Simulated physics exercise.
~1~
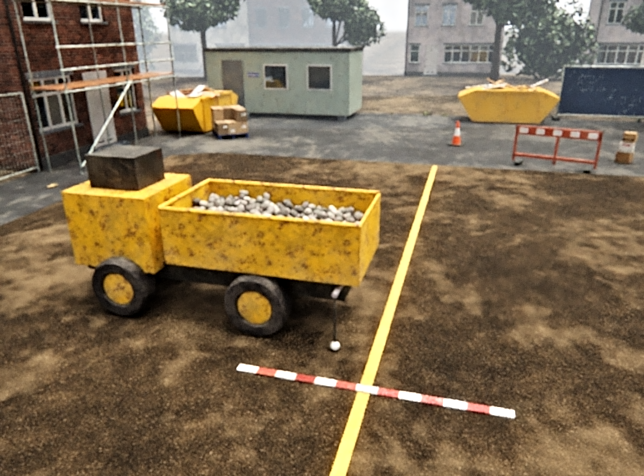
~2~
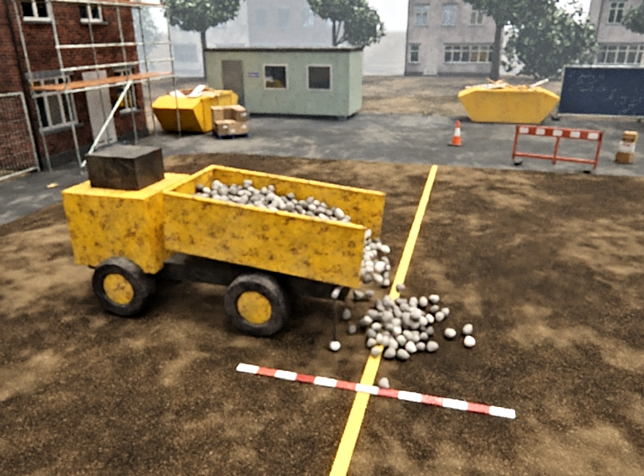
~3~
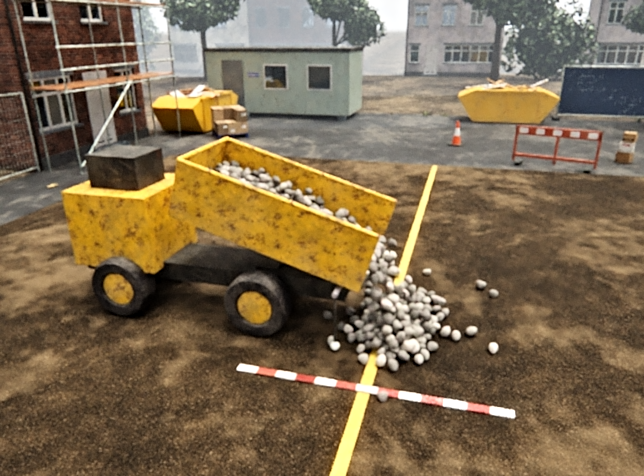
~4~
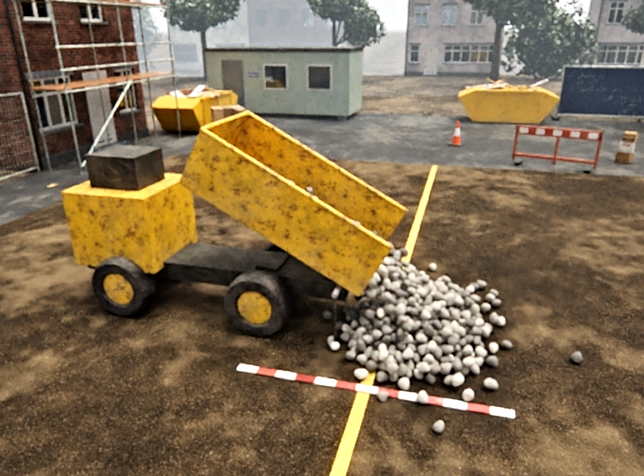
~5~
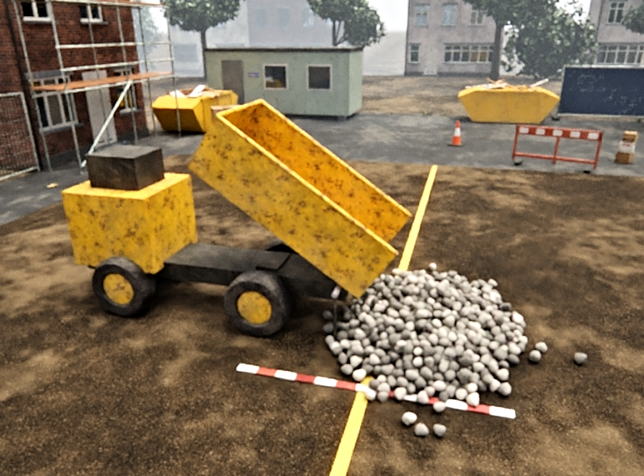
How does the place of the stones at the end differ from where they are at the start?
At the start the stones lie inside the yellow body of the tipper, left of the painted line. At the end they are in a heap on the ground behind the tipper, further right and lower in view, mostly past the line.
